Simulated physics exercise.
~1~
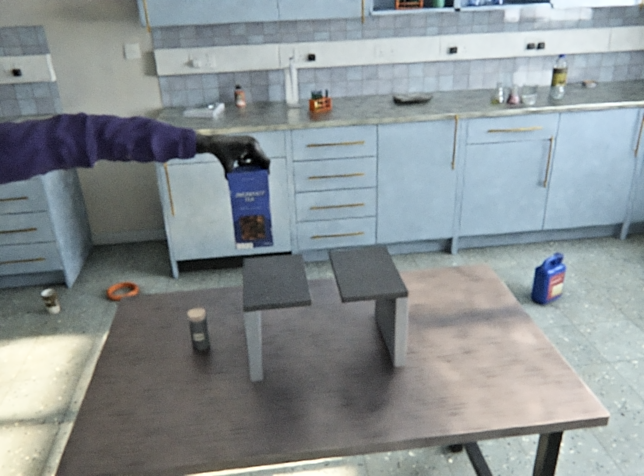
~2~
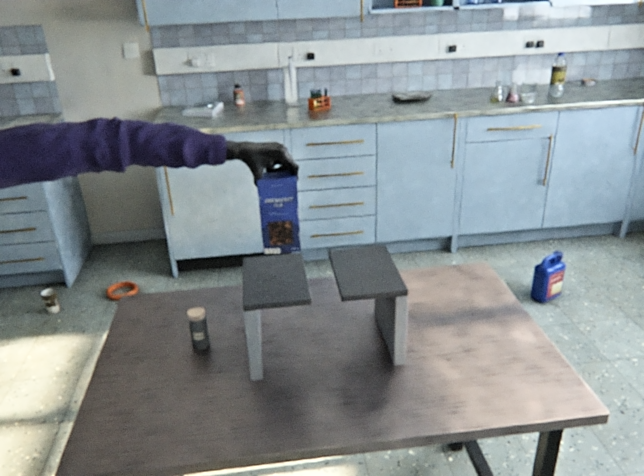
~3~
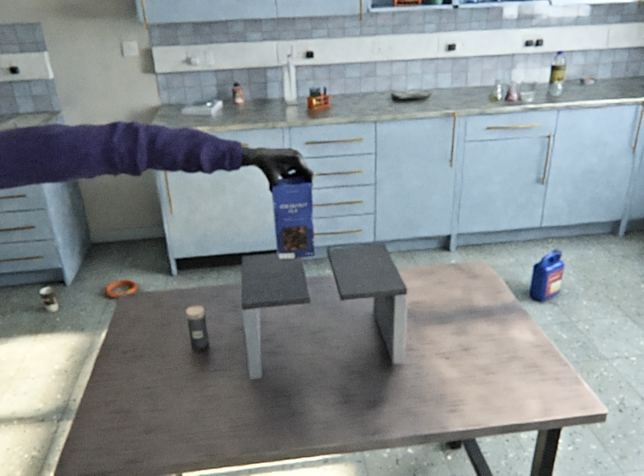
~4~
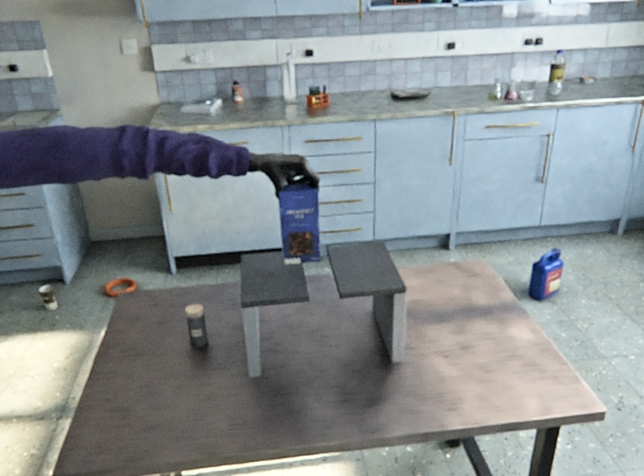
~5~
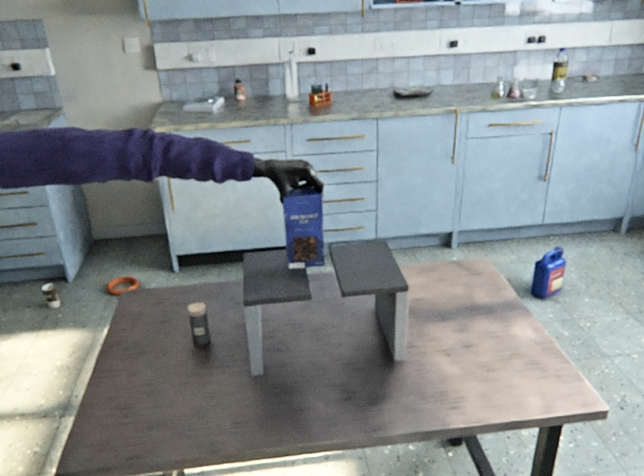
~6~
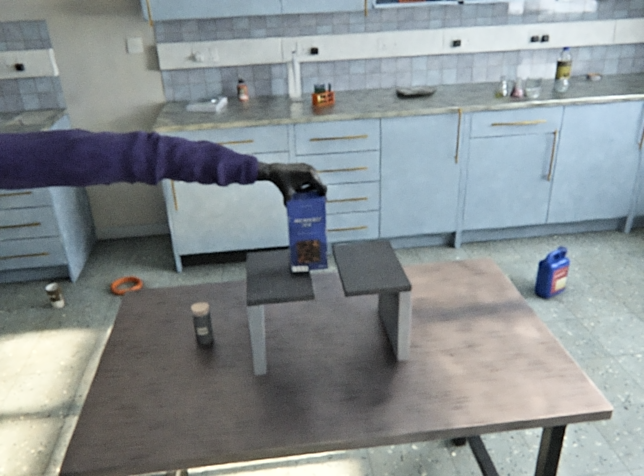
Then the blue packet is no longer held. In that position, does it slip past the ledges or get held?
Well then, it is halted up top.
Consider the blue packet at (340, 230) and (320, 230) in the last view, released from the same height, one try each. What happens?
Stuck, then Stuck.
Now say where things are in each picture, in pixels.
The first picture shows on its way; blue packet (251, 207); grey shaker (199, 329).
The second picture shows on its way; blue packet (279, 213); grey shaker (199, 328).
The third picture shows on its way; blue packet (294, 218); grey shaker (197, 327).
The fourth picture shows on its way; blue packet (300, 224); grey shaker (197, 325).
The fifth picture shows on its way; blue packet (304, 228); grey shaker (199, 323).
The sixth picture shows poised above the slot; blue packet (307, 232); grey shaker (202, 323).
Then, 0.50 s on from there, no change.
Then, 1.60 s on from there, blue packet resting near (307, 236).
In the end, both unmoved. At the end, from the last picture's camera, blue packet near (307, 236). The packet stays on top.
